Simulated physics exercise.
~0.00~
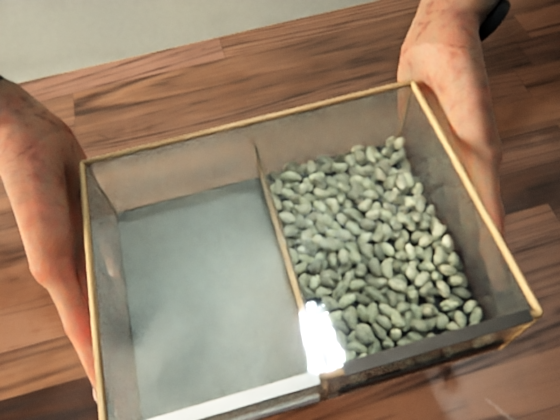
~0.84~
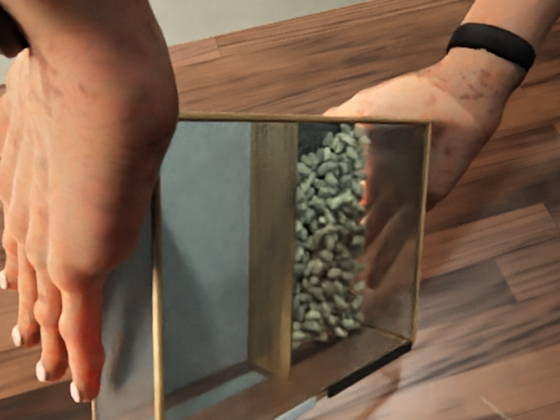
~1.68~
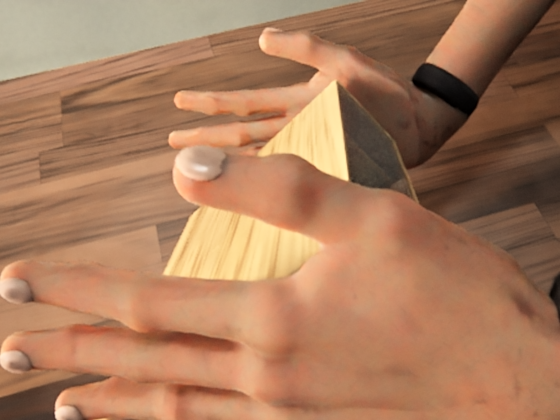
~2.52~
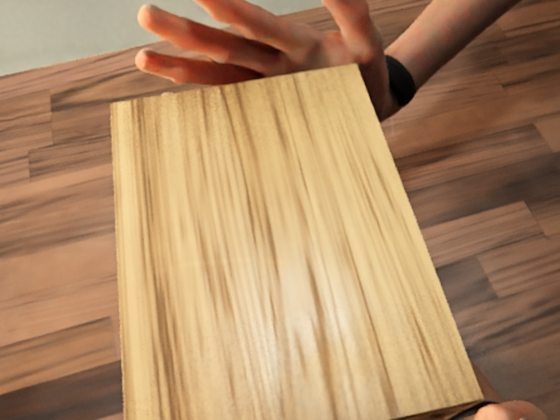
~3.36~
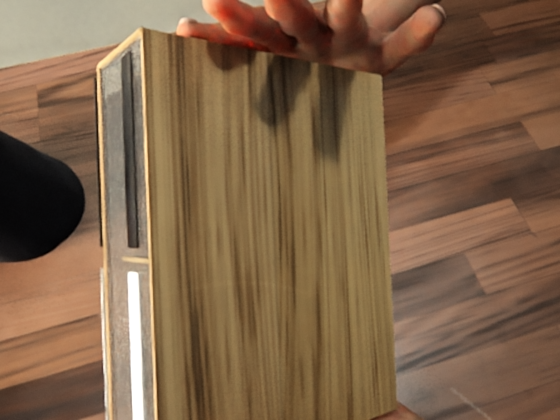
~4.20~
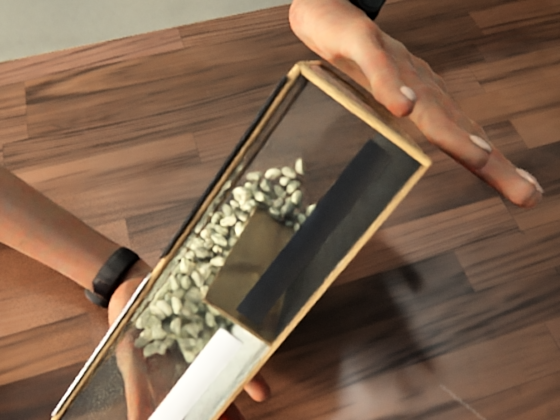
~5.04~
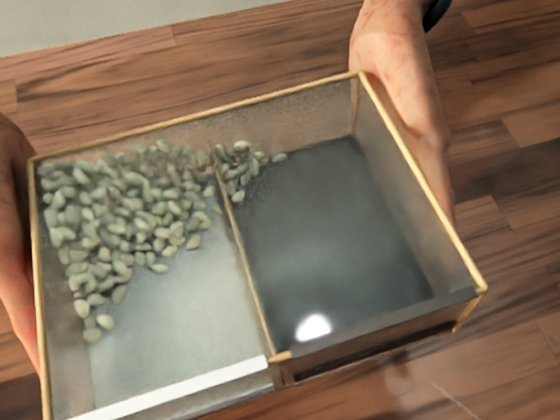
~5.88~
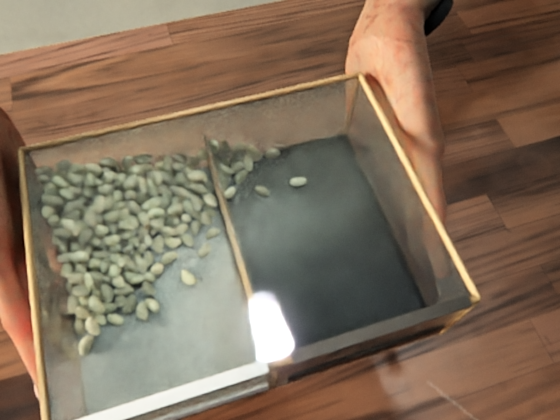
In this clip, hands hold a clear-lidded, two-compartment box with pale beans filling the black-floored right side, then turn it completely over, showing its wooden underside, and back upright, leaving most beans in the white-floored left compartment and a few in the black one.
